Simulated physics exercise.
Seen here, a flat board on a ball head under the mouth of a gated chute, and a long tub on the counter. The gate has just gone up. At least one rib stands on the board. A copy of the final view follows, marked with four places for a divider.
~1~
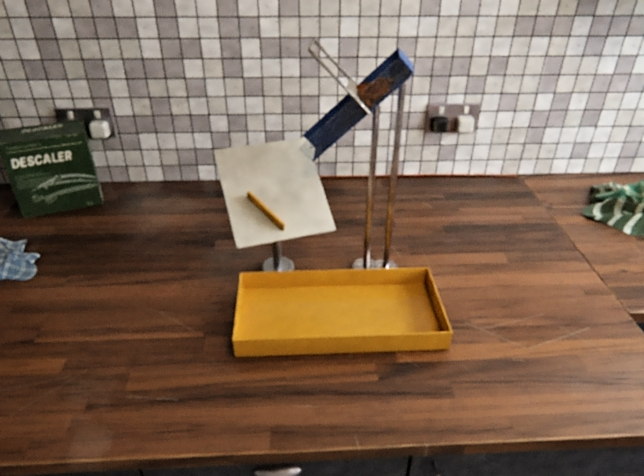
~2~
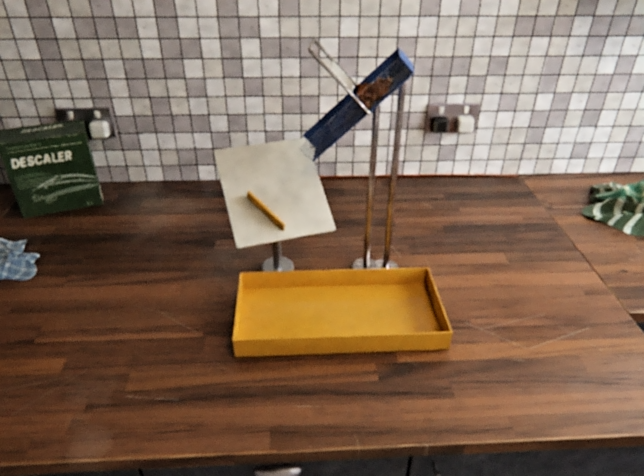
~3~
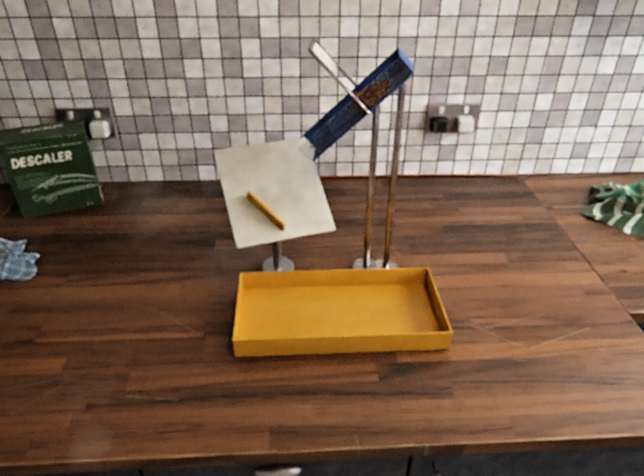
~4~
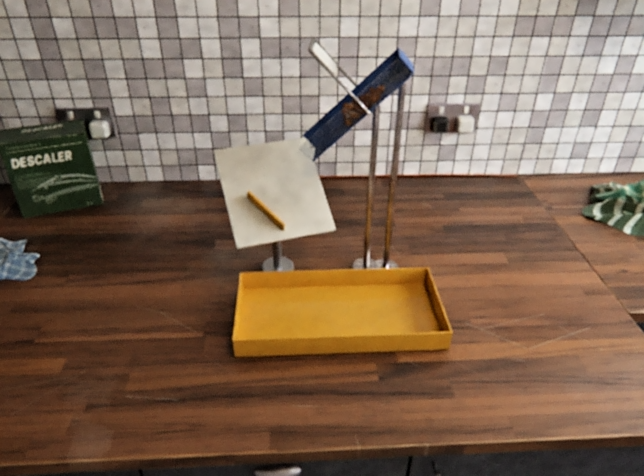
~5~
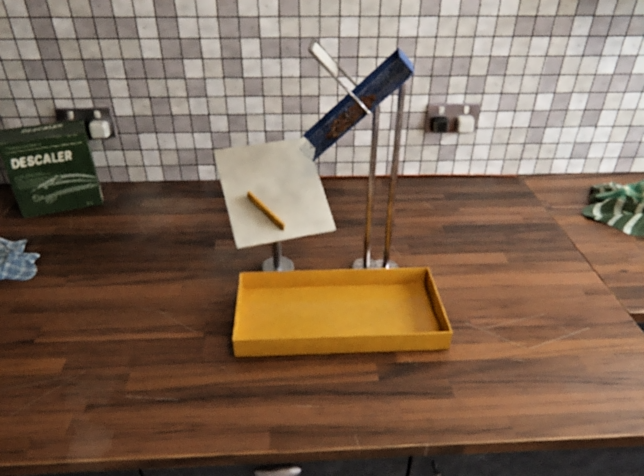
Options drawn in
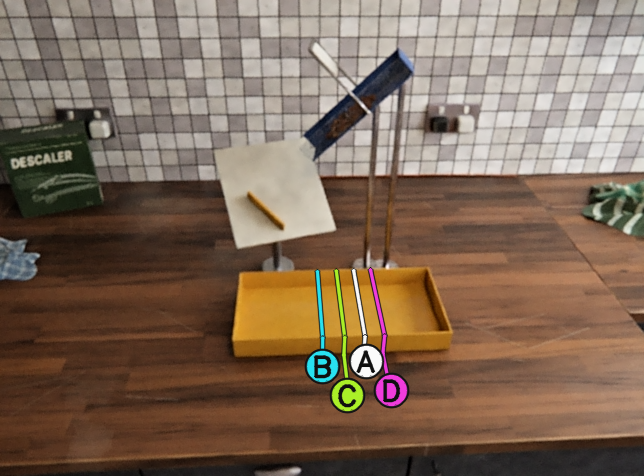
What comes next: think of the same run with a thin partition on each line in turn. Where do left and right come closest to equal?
B is best.
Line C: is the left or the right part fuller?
The left side.
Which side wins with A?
More lands on the left.
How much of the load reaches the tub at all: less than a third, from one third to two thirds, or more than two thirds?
It is more than two thirds.
On the marked copy, line A crosses the front rim at (364, 335); line B crosses the front rim at (322, 337); line C crosses the front rim at (344, 336); line D crosses the front rim at (384, 335).
If A is chosen, of what is caught, all on the left of the divider, none on the right.
If B is chosen, of what is caught, about two thirds on the left of the divider, about a third on the right.
If C is chosen, of what is caught, all on the left of the divider, none on the right.
If D is chosen, of what is caught, all on the left of the divider, none on the right.
